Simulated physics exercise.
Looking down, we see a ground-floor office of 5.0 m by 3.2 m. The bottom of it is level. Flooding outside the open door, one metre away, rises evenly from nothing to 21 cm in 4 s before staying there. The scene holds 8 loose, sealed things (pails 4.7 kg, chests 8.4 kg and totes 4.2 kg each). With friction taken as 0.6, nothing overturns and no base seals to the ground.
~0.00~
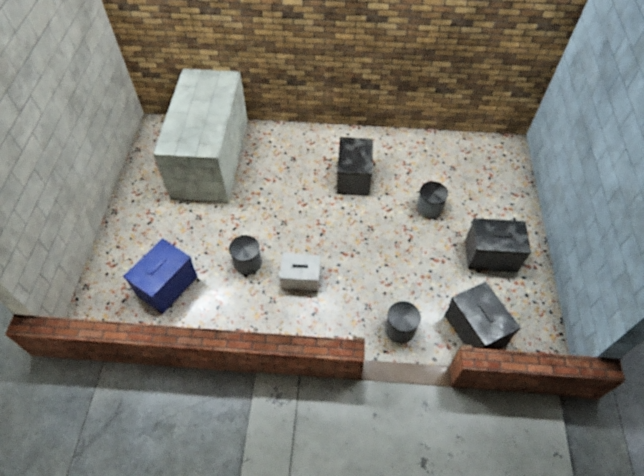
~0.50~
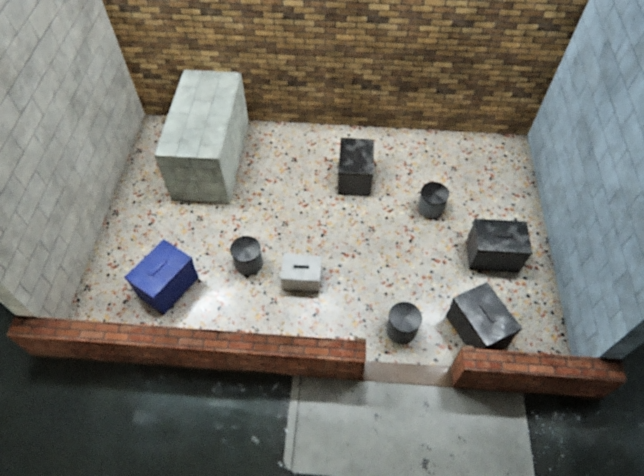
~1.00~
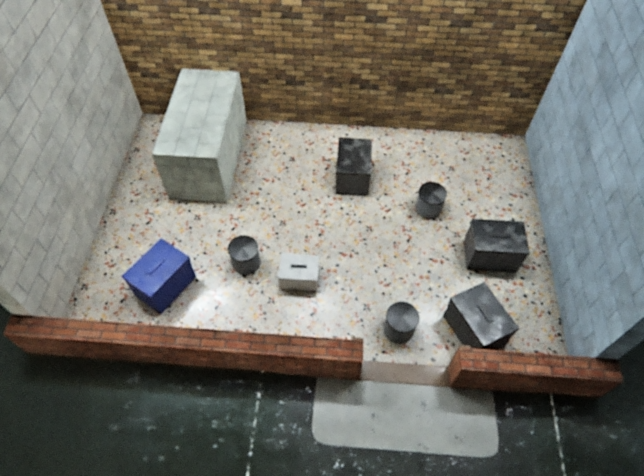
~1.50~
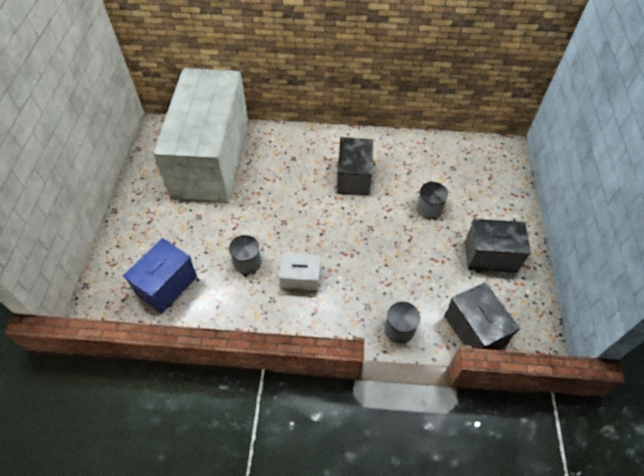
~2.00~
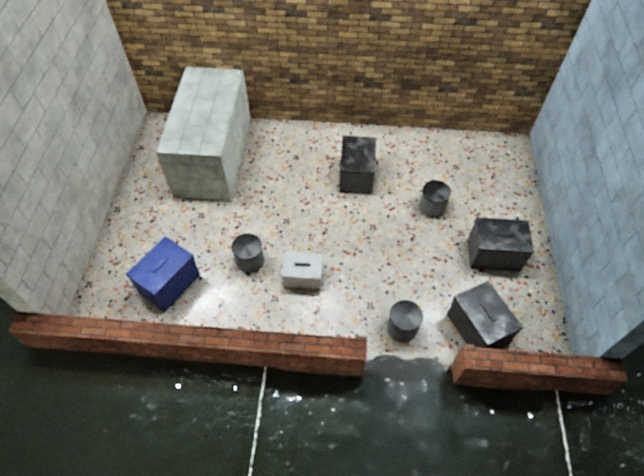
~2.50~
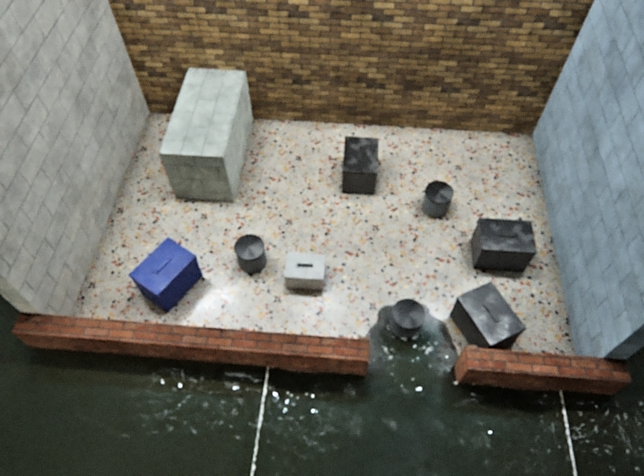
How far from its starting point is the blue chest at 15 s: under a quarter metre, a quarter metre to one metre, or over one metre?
Movement: Limited.
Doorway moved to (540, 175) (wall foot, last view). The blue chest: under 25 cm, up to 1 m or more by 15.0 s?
The blue chest covers a long distance.
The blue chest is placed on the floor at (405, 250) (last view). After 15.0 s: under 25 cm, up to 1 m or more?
By then it winds up well off.
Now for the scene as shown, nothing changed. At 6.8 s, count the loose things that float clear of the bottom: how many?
Count at that moment: 3.
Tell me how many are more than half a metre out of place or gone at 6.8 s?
I make it 3 by then.
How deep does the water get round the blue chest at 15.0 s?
About 10 cm.
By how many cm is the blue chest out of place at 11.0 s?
5 cm, give or take.
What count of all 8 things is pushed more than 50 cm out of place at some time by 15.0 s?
I count 8 of them.
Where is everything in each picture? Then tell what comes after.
In the first frame, the blue chest at (157, 266) rests on the ground; water covers 0.0 m2; 0 of 8 have shifted.
In the second frame, the blue chest at (159, 267), on the bottom; 0.0 m2 under water; 0 of 8 have shifted.
In the third frame, the blue chest at (156, 266) rests on the ground; 0.0 m2 under water; 0 of 8 have shifted.
In the fourth frame, the blue chest at (157, 266), on the bottom; 0.0 m2 under water; 0 of 8 have shifted.
In the fifth frame, the blue chest at (160, 264), on the bottom; water covers 0.0 m2; 0 of 8 have shifted.
In the sixth frame, the blue chest at (163, 265) rests on the ground; water covers 0.3 m2; 0 of 8 have shifted.
After 3.5 s the blue chest is near (163, 265), 0.0 m from its start, aground; 0 afloat.
After 6.8 s the blue chest is near (163, 265), 0.0 m from its start, aground; 3 afloat.
After 11.0 s the blue chest is near (160, 267), 0.0 m from its start, aground; 5 afloat.
After 15.0 s the blue chest is near (97, 252), 0.7 m from its start, afloat; 8 afloat.
